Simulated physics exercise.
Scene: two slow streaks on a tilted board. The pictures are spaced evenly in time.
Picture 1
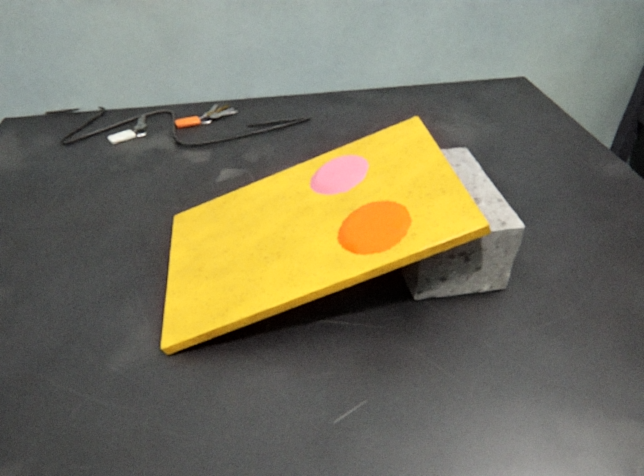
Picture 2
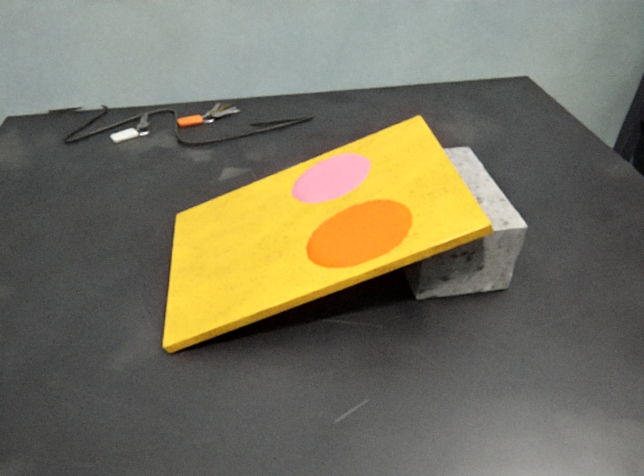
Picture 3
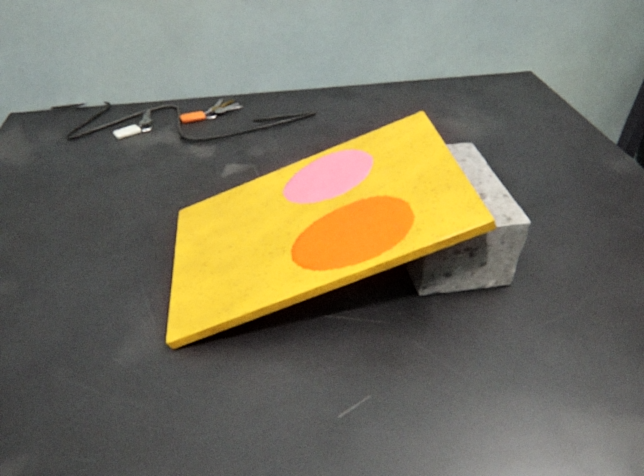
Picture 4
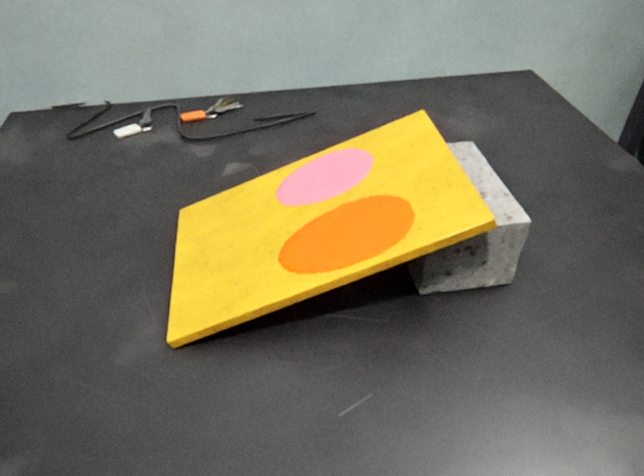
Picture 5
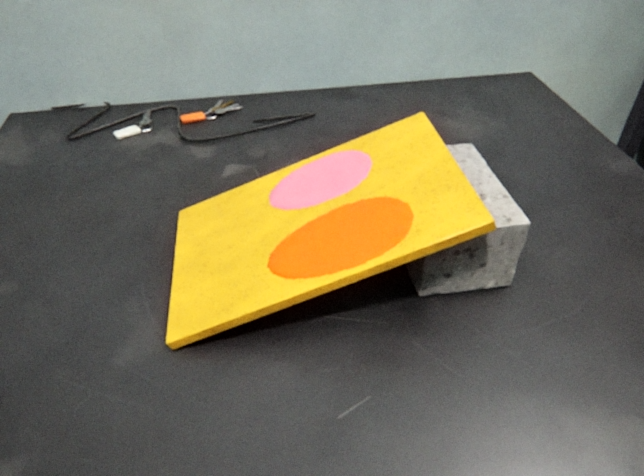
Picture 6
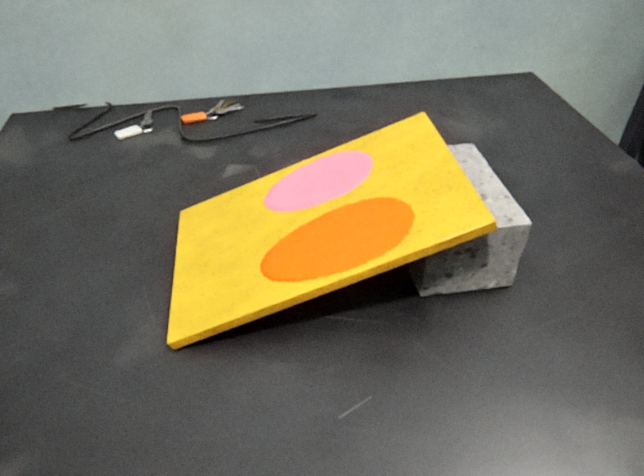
Two puddles of paint, one orange and one pink, spread slowly down a tilted yellow board propped on a gray block, stretching from round spots into long ovals, with the orange one reaching farther.
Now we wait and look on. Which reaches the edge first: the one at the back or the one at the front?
The one at the front.
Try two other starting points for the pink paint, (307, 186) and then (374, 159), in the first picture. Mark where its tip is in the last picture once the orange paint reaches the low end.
Try one: About (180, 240); try two: About (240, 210).
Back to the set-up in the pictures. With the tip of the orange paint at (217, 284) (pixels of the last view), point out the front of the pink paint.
At that moment it sits close to pixel (238, 212).
Shortly, the orange paint is three quarters of the way down; the pink paint is three quarters of the way down.
Then, the orange paint is close to the edge; the pink paint is three quarters of the way down.
At the finish, the orange paint is at the low edge; the pink paint is close to the edge.
